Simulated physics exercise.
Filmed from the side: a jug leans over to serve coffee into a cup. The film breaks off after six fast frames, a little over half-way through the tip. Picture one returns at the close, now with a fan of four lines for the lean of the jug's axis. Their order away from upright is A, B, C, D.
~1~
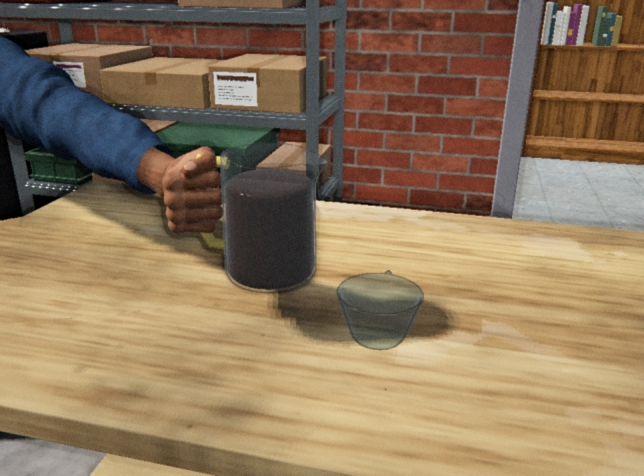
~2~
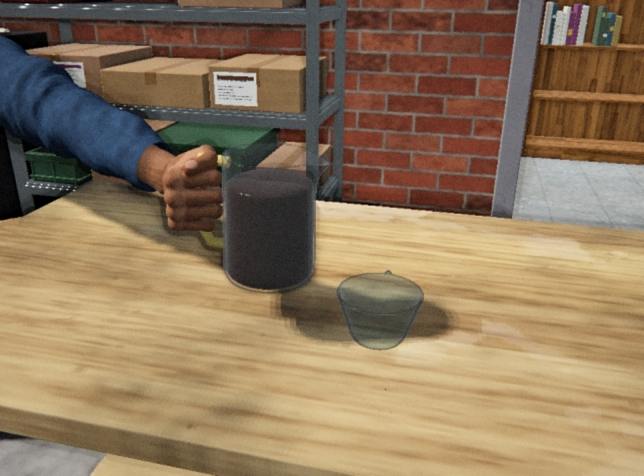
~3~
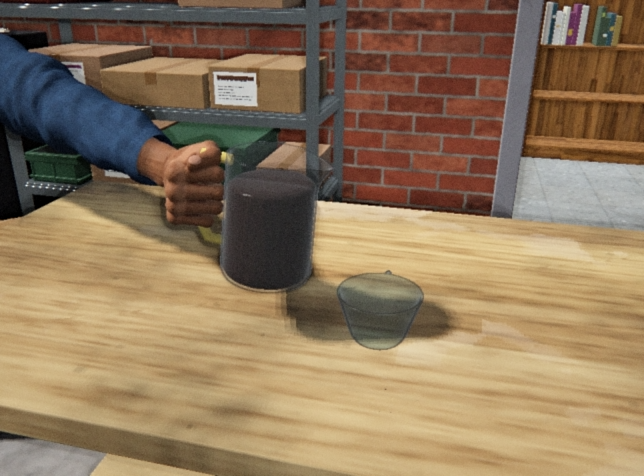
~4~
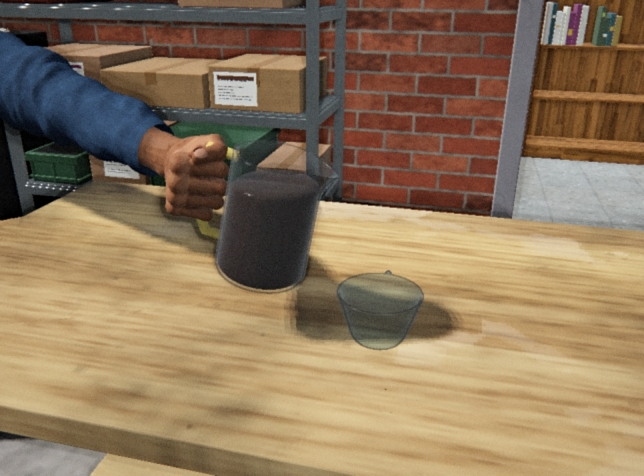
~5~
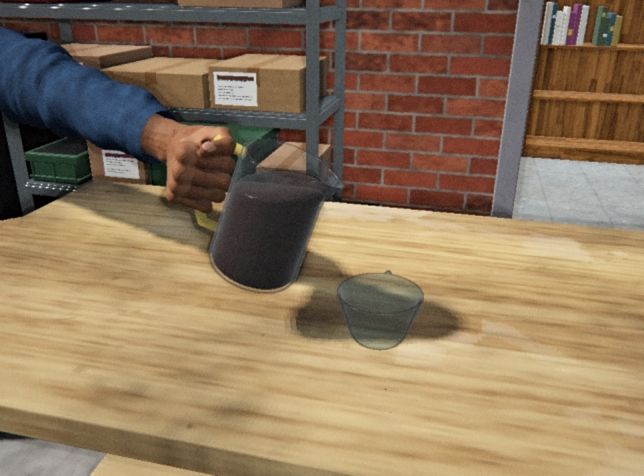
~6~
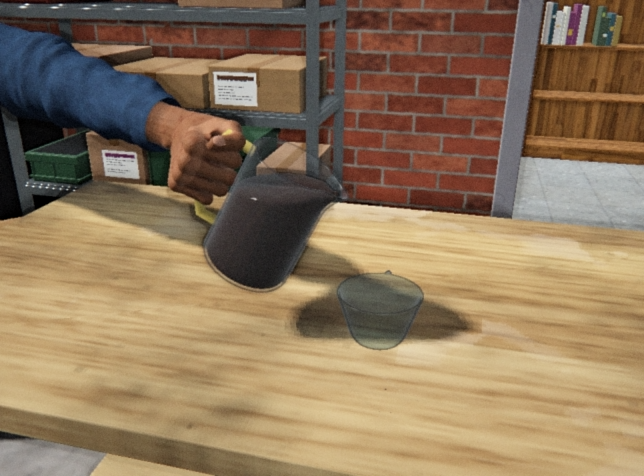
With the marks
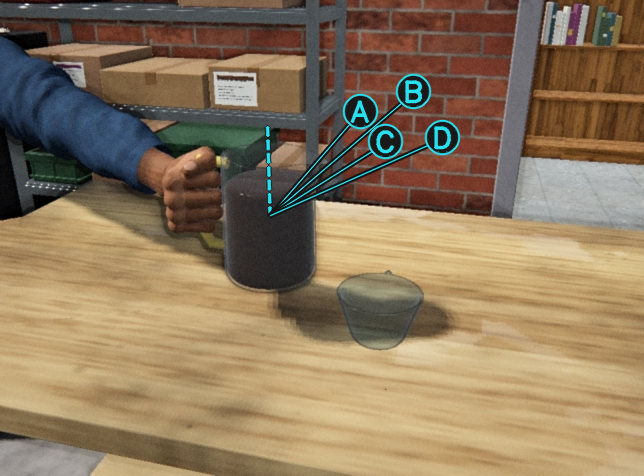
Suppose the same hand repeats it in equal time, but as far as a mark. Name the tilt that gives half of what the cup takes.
It is C.
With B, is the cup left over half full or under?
Under.
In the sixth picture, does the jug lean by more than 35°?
No.
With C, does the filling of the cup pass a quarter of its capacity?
Yes, it does.
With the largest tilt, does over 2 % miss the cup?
Yes, it does.
On the marked copy, A at (349, 124); B at (401, 103); C at (372, 151); D at (428, 145).
With A, the cup ends with about 14 % of what it can hold.
With B, the cup ends with about 33 % of what it can hold.
With C, the cup ends with about 49 % of what it can hold; 3 % of the coffee is spilt.
With D, the cup ends with about 60 % of what it can hold; 9 % of the coffee is spilt.
